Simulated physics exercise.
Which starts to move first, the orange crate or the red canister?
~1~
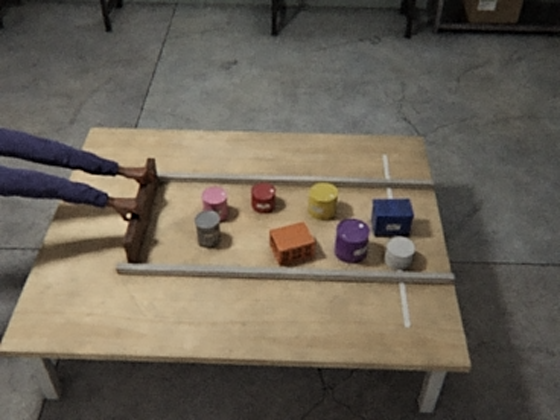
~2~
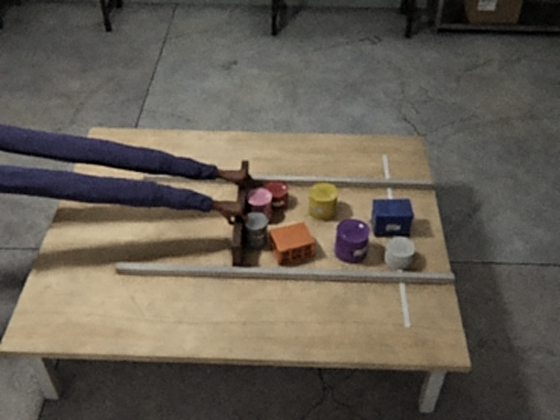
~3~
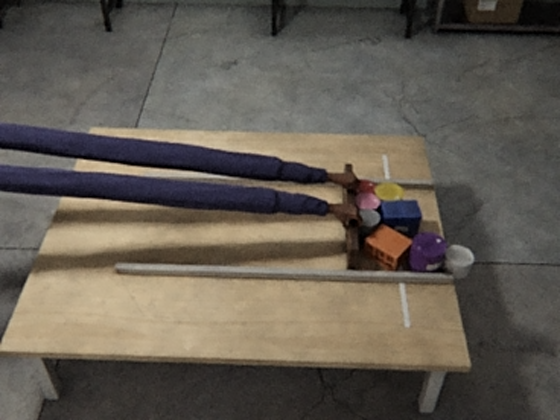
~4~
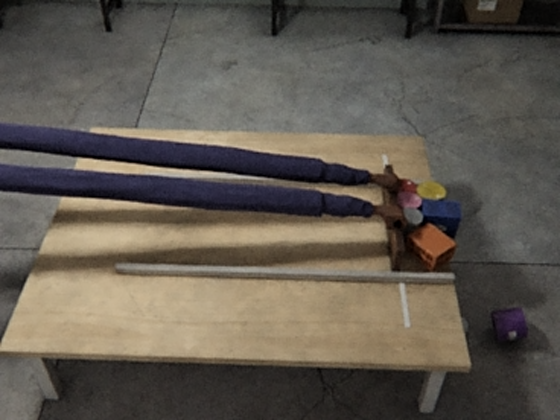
The red canister starts to move first, while the orange crate is still in its place and only shifts later as the plank keeps going right.
